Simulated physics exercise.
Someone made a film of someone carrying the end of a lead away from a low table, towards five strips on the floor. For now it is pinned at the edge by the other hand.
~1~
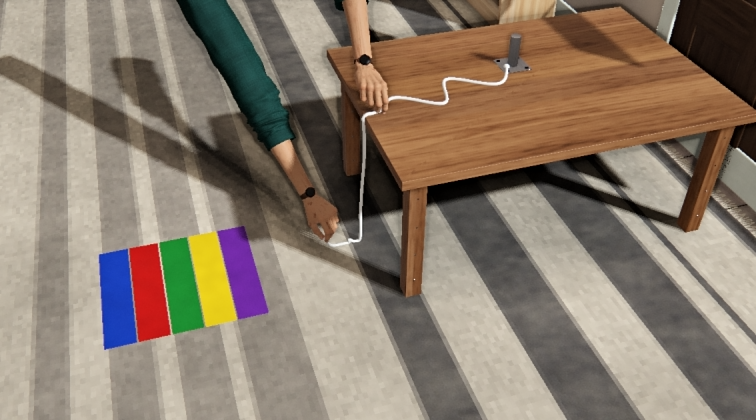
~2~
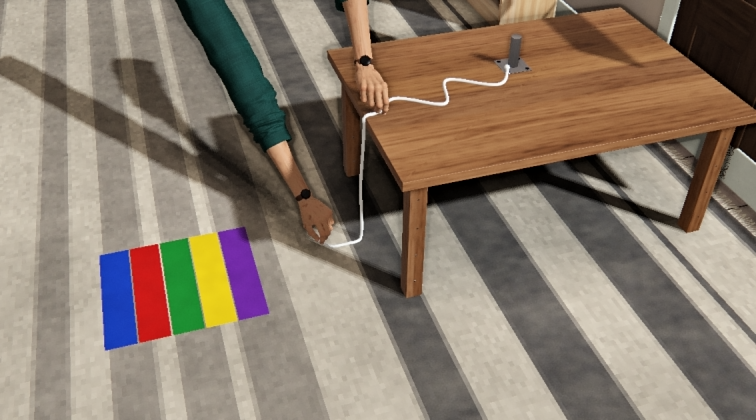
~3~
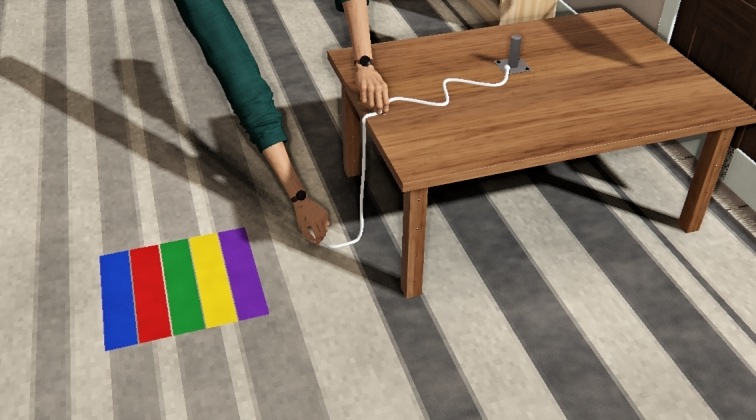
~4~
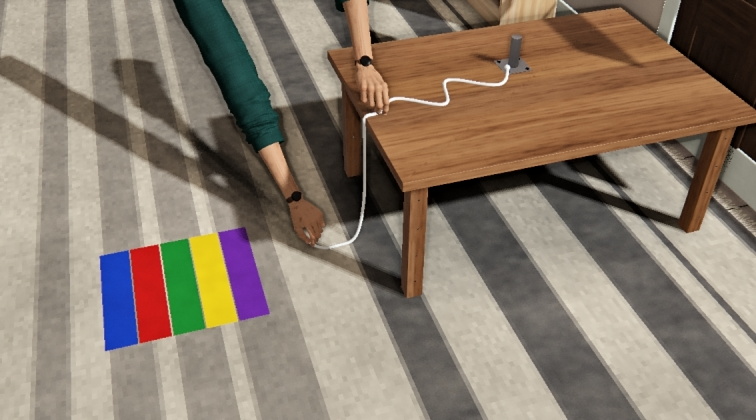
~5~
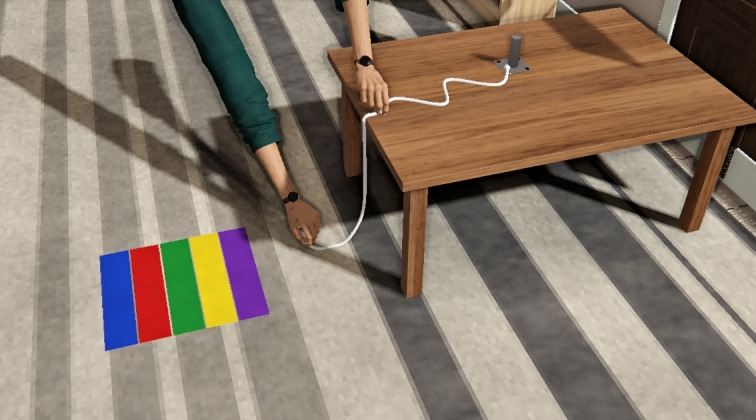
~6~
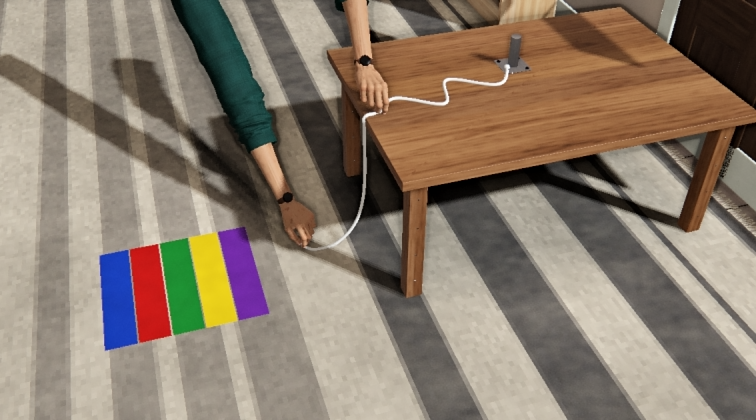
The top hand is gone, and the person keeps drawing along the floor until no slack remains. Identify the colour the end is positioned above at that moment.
It is positioned above red.
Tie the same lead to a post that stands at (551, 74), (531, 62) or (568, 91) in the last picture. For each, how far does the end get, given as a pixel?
In pixels, the answers are (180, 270), (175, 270) and (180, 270).
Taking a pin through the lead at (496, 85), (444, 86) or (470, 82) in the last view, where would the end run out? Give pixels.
Try one gives (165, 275), try two (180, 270), and try three (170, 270).
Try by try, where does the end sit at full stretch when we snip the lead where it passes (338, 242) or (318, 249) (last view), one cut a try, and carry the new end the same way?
Try one: (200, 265); try two: (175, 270).
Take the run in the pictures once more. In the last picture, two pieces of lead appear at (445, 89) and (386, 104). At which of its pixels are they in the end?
One finishes at (412, 92) and the other at (331, 128).
A little later, end near (198, 266); over yellow.
Next, end near (165, 272); over green.
When it is tight, end near (146, 276); over red. It gets as far as the red strip.
